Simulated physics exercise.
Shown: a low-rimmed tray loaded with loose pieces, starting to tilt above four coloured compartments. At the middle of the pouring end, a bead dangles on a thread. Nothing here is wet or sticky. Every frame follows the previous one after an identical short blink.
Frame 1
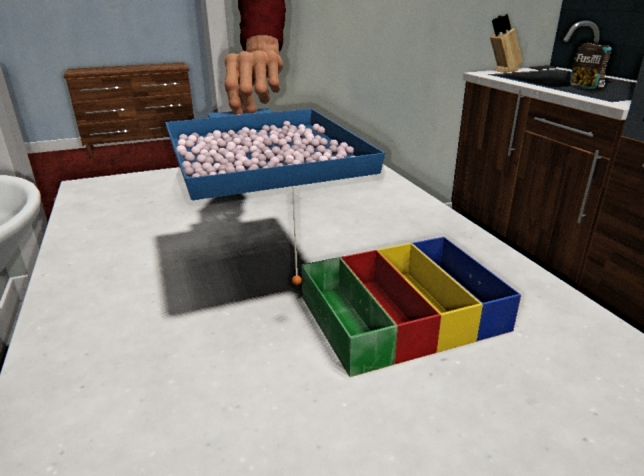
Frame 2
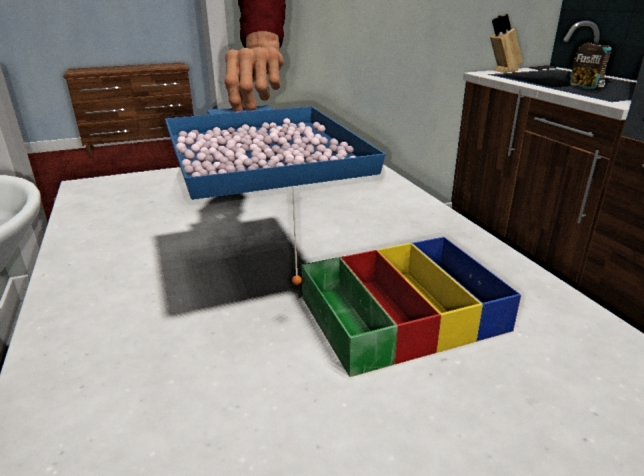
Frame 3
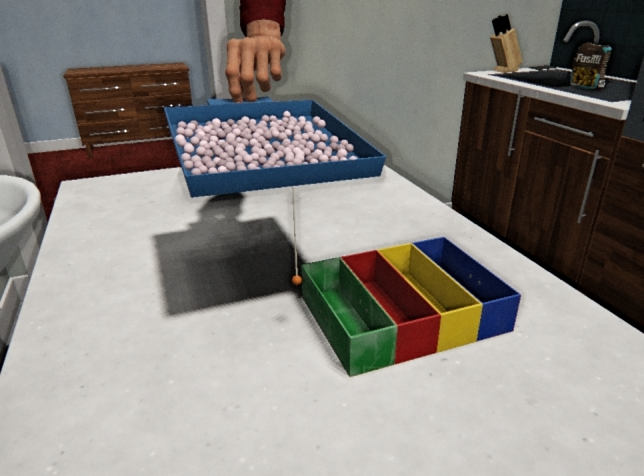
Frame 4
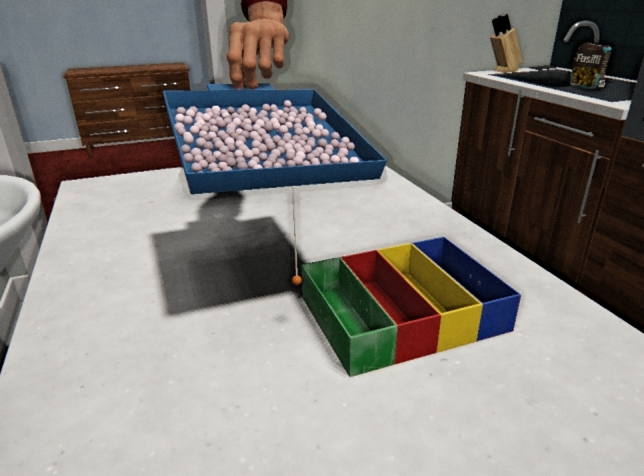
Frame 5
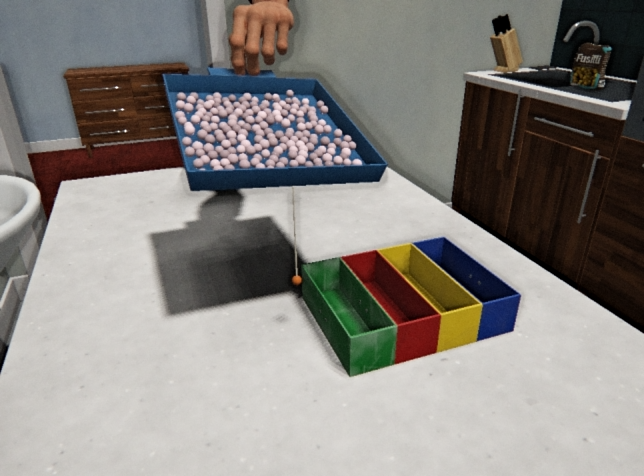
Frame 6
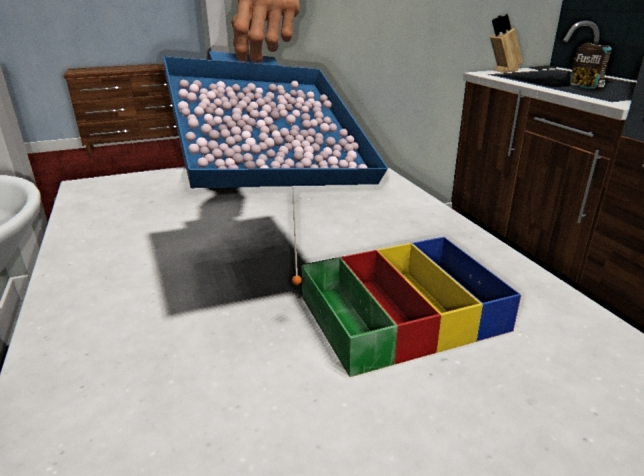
The video shows a hand at the far side of a blue tray of small pale pink balls, raising that side so the tray tilts gradually and the balls shift and spread, while four empty coloured compartments stay still.
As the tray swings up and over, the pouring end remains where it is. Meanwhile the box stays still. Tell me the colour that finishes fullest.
It's red.
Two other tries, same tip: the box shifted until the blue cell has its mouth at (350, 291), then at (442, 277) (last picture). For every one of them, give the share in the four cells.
Estimate: 30 % first, 100 % second.
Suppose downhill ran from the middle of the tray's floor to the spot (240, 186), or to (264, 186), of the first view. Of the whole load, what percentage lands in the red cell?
Shares, approx.: 0 %, then 0 %.
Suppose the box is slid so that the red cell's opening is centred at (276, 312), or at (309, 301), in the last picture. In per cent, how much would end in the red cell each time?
0, then 0 %.
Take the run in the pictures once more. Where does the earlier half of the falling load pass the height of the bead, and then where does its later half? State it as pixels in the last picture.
Close to (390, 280), then close to (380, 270).
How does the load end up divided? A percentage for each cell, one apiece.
I'd put the green cell near 20, the red cell near 60, the yellow cell near 0, and the blue cell near 0.
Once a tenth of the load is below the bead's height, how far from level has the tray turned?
The angle is around 85°.
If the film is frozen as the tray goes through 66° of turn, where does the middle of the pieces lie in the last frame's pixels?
The load is centred about (324, 148).
Shortly afterwards, tray tipped steeply; all but a few on the tray; only a few falling or outside the box.
Next, tray tipped past a quarter turn; near a quarter on the tray; near half in the red cell; near a quarter in the green cell; only a few in the yellow cell; near a quarter falling or outside the box.
Some moments later, tray tipped past a quarter turn; near two thirds in the red cell; near a quarter in the green cell; only a few in the yellow cell; only a few in the blue cell; a little falling or outside the box.
In the end, tray tipped past a quarter turn; near two thirds in the red cell; near a quarter in the green cell; only a few in the yellow cell; only a few in the blue cell; a little outside the box.
